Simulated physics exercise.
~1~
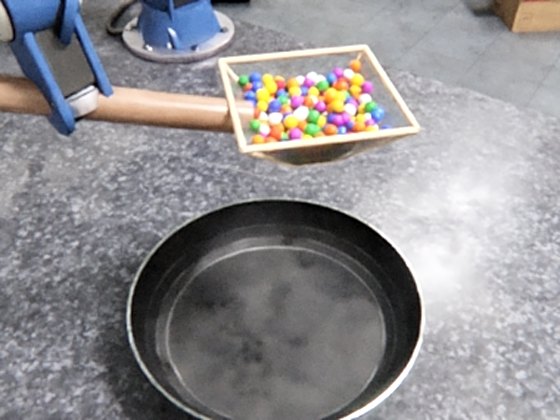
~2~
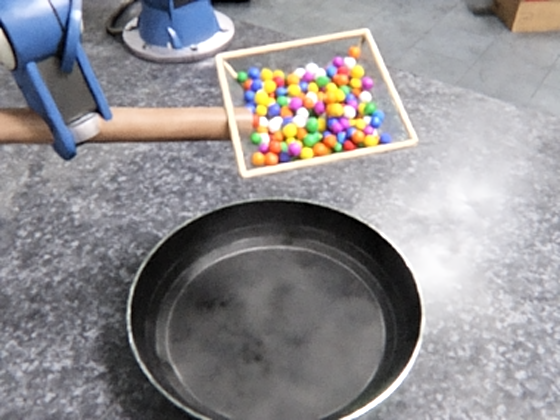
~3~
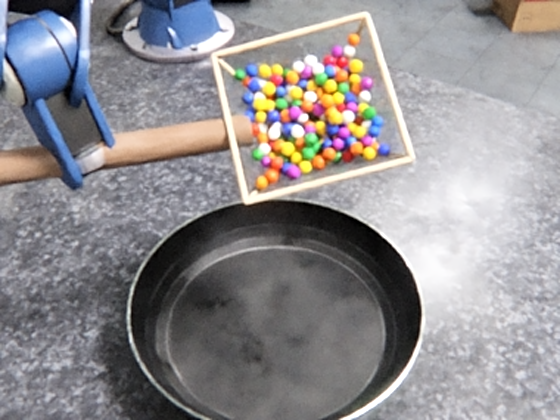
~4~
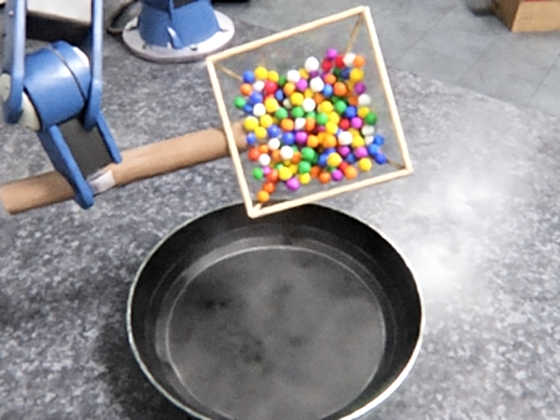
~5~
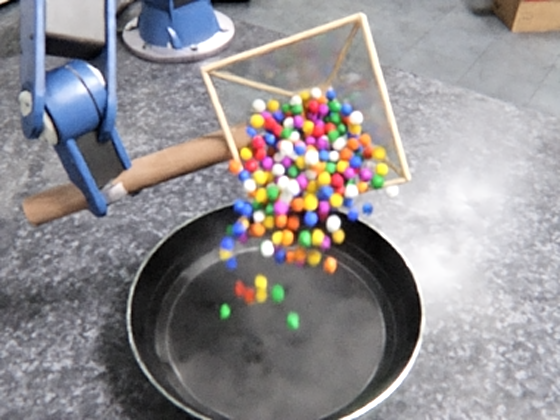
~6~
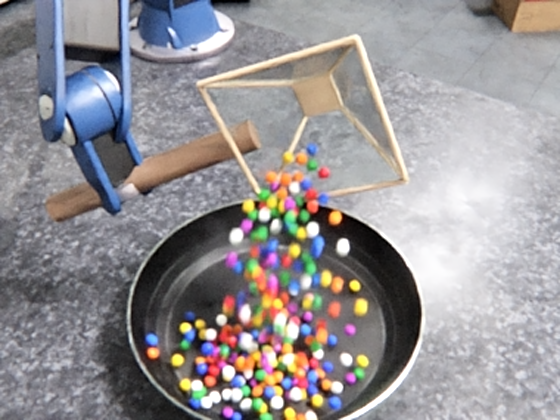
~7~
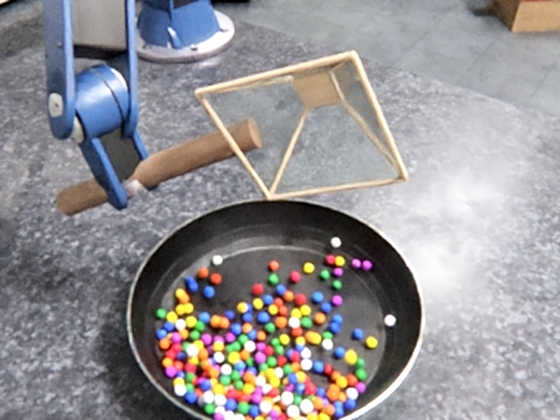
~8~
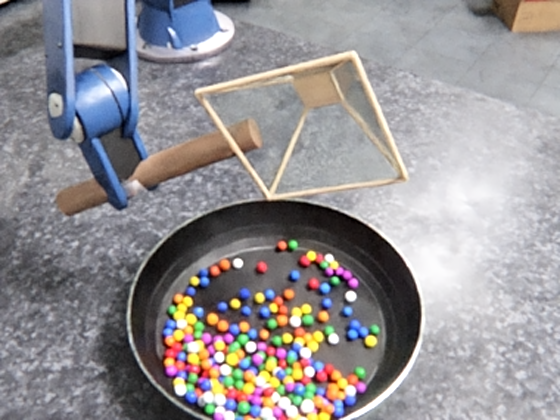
A blue robot arm tips a clear scoop, pouring all its colourful beads into a pan.
